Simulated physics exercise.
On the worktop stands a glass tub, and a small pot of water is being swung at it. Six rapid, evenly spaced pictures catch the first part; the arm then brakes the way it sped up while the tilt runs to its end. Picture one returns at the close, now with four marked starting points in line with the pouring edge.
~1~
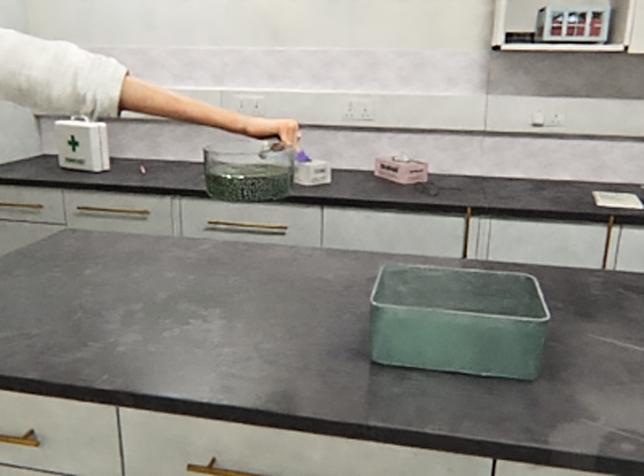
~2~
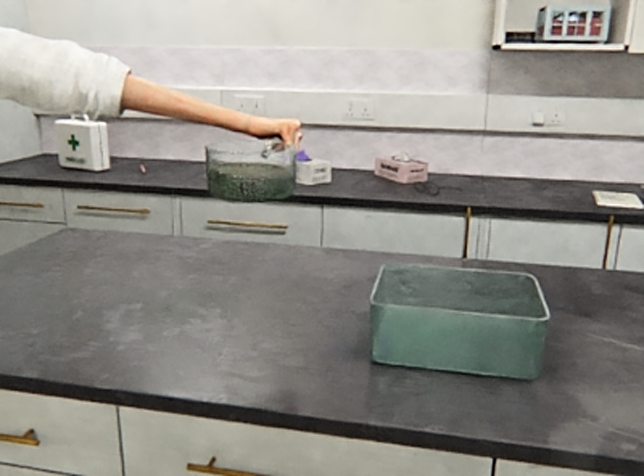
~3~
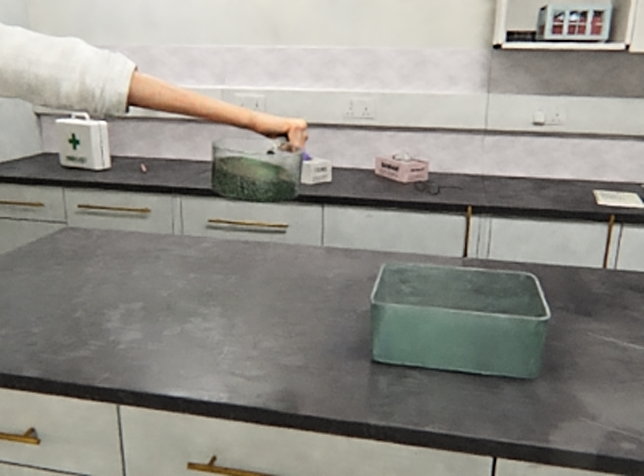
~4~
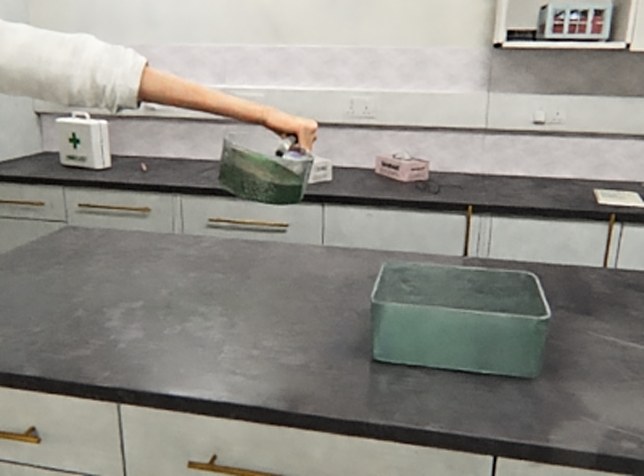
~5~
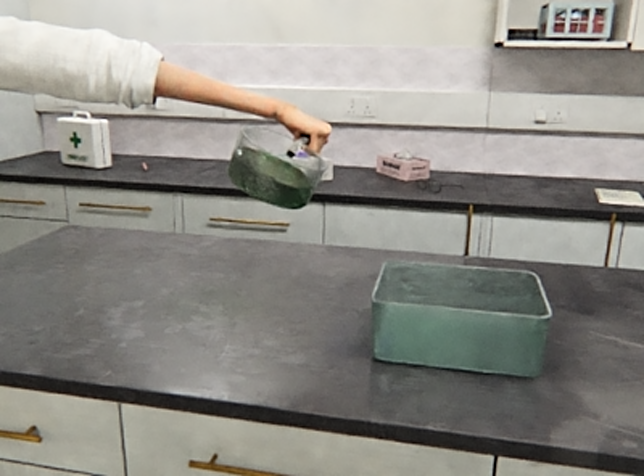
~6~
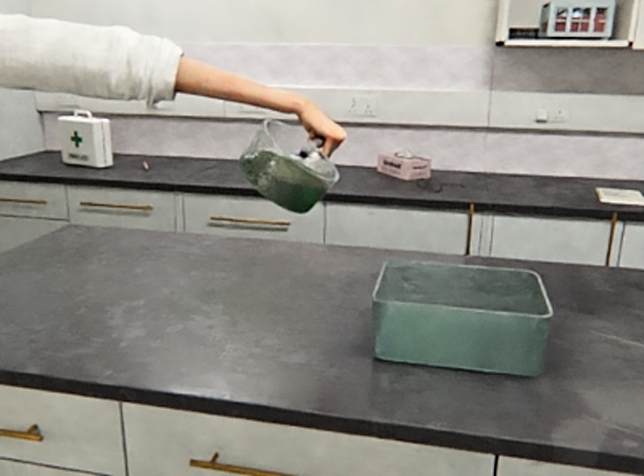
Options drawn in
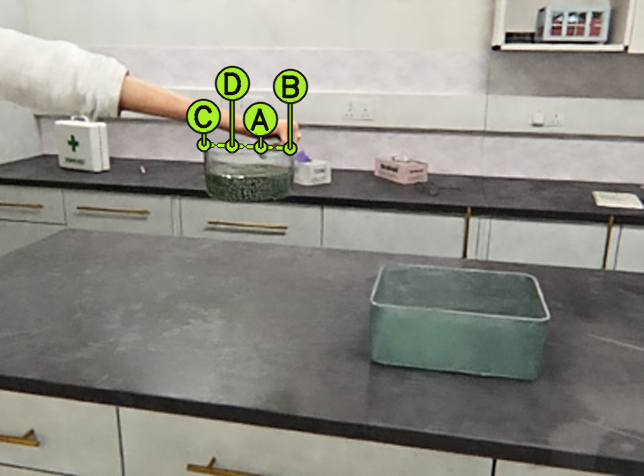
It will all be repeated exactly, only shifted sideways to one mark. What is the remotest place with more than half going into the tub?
Place A.
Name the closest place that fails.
That would be D.
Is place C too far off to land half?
Yes, that goes wrong.
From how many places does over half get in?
Two.
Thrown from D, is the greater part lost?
Yes, that goes wrong.
In lime, A at (260, 147); B at (290, 148); C at (203, 144); D at (232, 145).
Choosing A, about 67 % lands in the tub, 21 % falls short and 11 % goes beside or beyond.
Choosing B, about 79 % lands in the tub, 5 % falls short and 16 % goes beside or beyond.
Choosing C, about 0 % lands in the tub, 98 % falls short.
Choosing D, about 15 % lands in the tub, 82 % falls short and 3 % goes beside or beyond.
